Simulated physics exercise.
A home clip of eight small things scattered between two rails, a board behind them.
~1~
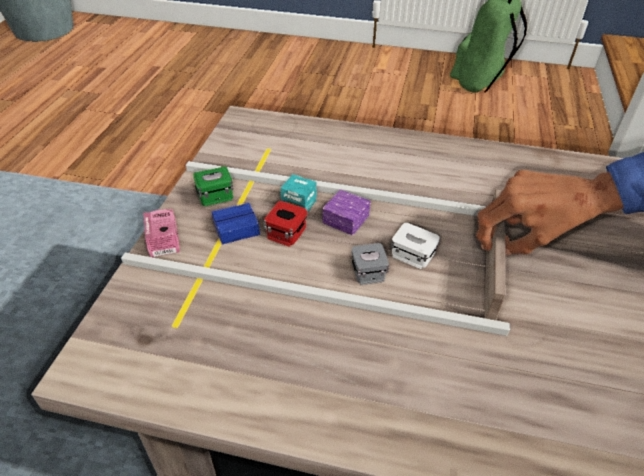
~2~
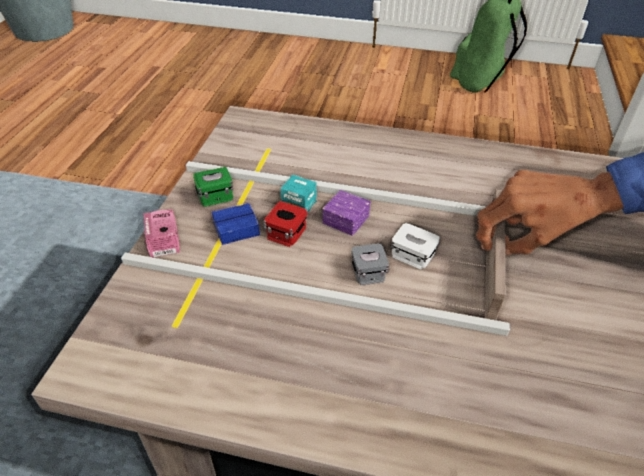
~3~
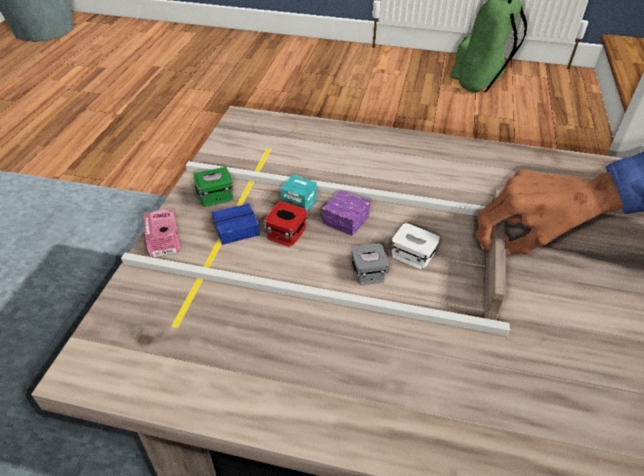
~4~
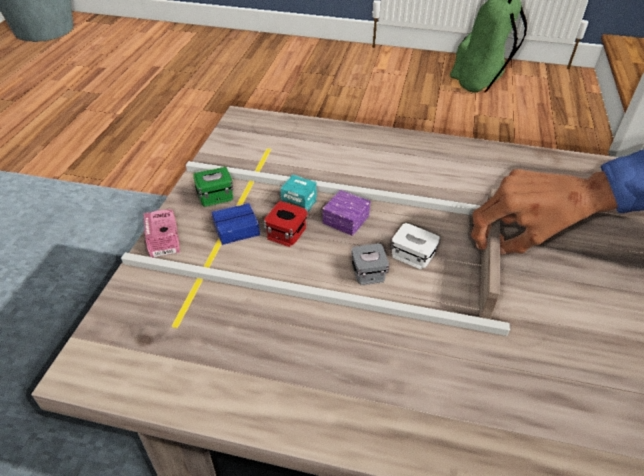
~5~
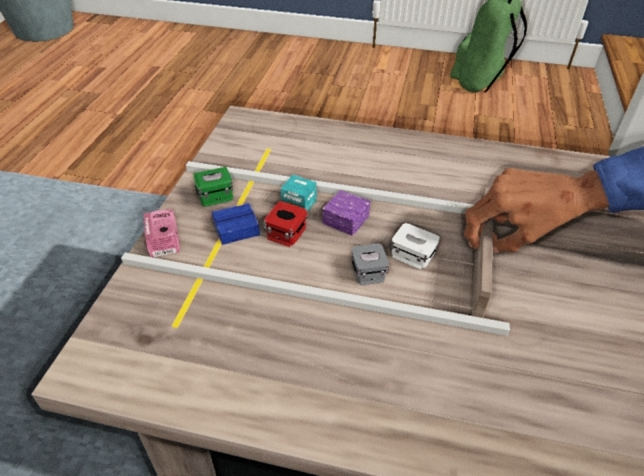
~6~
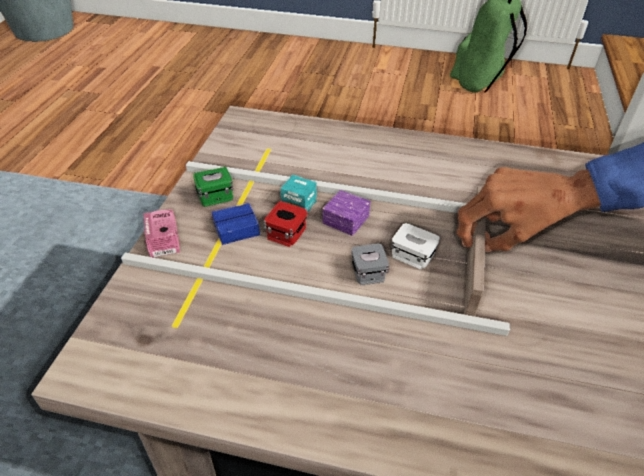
A wooden board held by a hand stayed still at first, then slid slightly left between two pale rails toward eight small colourful boxes, which sat unmoved around a yellow line on the table.
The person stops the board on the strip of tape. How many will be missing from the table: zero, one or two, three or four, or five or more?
The number that fall off is one or two.
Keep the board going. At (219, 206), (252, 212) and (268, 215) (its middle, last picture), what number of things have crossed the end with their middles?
In that order 2, 0 and 0.
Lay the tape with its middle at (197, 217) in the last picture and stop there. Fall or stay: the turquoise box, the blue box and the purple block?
The turquoise box tumbles off, the blue box drops off, the purple block stays on.
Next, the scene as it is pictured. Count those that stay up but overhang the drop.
2 of them.
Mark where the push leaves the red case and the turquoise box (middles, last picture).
Near (178, 209) and (197, 175).
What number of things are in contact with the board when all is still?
That makes 3.
Soon after, none off yet; pink box at rest near (162, 233); green case at rest near (214, 187); blue box at rest near (236, 224).
In the end, the number that fall off is one or two; gone, blue box.
